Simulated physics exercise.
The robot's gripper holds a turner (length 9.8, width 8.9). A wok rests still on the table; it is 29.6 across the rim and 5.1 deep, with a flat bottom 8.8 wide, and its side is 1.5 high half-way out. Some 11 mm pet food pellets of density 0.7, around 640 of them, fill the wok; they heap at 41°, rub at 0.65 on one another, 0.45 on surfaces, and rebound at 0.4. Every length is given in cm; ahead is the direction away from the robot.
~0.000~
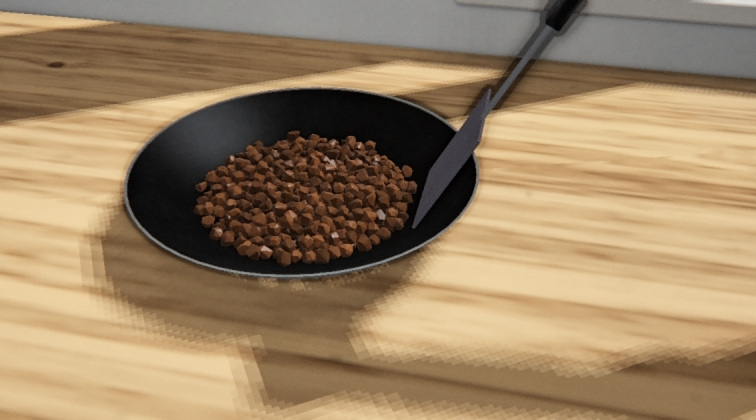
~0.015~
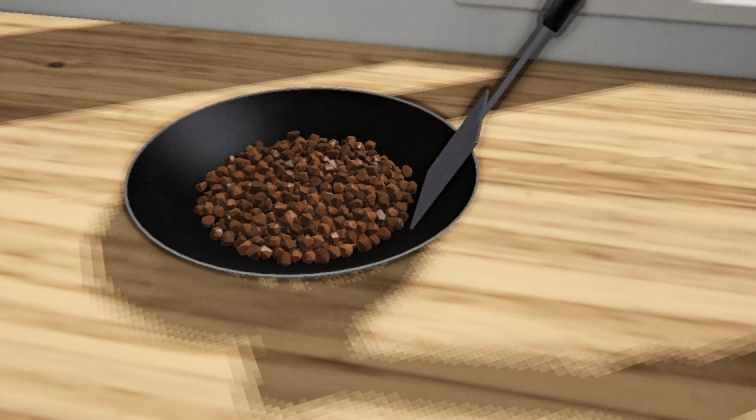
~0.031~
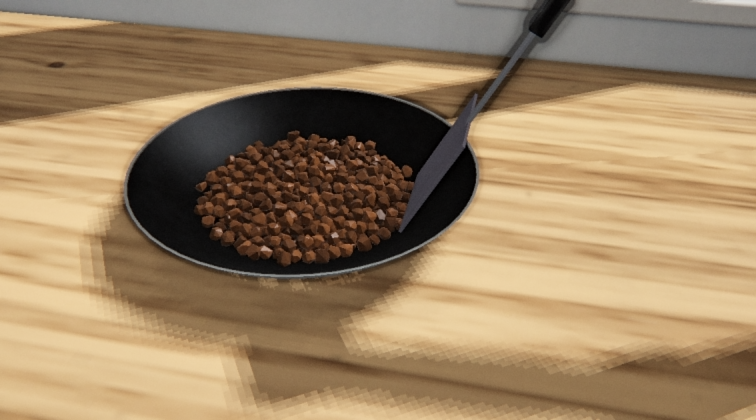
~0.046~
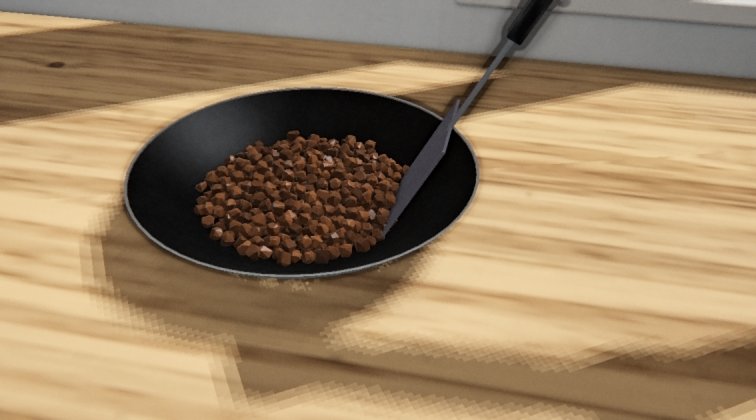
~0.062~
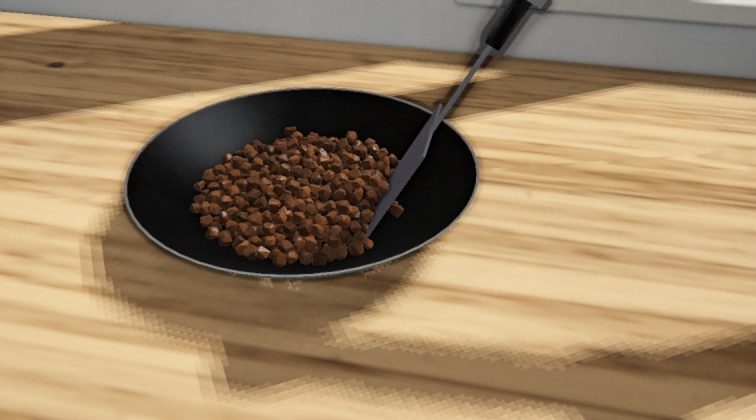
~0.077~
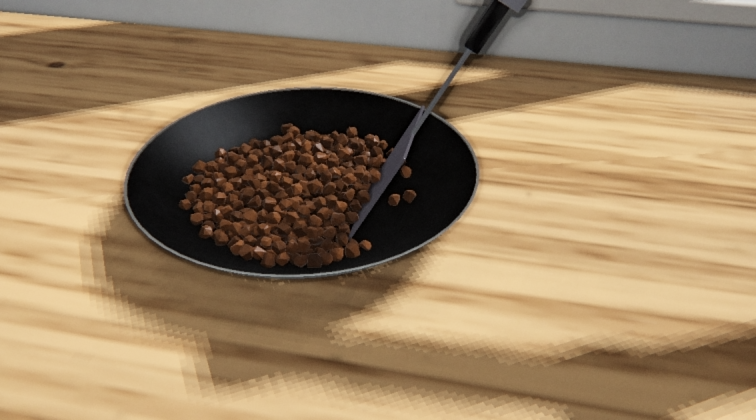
A robot gripper moving a dark turner leftward through a black wok, pushing small brown chunks left while a few separate behind.
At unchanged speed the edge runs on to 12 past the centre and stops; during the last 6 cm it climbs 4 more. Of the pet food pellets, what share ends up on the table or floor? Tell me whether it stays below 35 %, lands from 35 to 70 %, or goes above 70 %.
It lands from 35 to 70 %.
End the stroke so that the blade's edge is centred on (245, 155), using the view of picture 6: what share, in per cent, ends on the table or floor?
About 15 per cent.
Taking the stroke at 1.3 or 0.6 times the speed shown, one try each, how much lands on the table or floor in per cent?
The two tries give roughly 60 and 40 in a hundred.
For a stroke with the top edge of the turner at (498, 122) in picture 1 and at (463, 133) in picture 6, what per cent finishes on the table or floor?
About 40 per cent.
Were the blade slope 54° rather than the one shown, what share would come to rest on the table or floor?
Somewhere around 50 per cent would end on the table or floor.
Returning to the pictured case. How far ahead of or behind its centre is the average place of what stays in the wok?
It sits some 3.5 centimetres ahead of centre.
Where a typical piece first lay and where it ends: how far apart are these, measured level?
It works out to roughly 15 cm.
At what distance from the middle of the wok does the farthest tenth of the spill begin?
Around 50 centimetres from the centre.
After 0.14 s, sloping 62°, highest piece 9 above the table; 635 in the wok.
After 0.20 s, sloping 62°, highest piece 9 above the table; 618 in the wok, 17 on the blade or in flight.
After 0.43 s, sloping 62°, highest piece 14 above the table; 319 in the wok, 229 on the table or floor, 87 on the blade or in flight.
After 1.48 s, sloping 62°, highest piece 6 above the table; 319 in the wok, 316 on the table or floor.
At rest, 319 in the wok, 316 on the table or floor. That is 50 % on the table or floor.
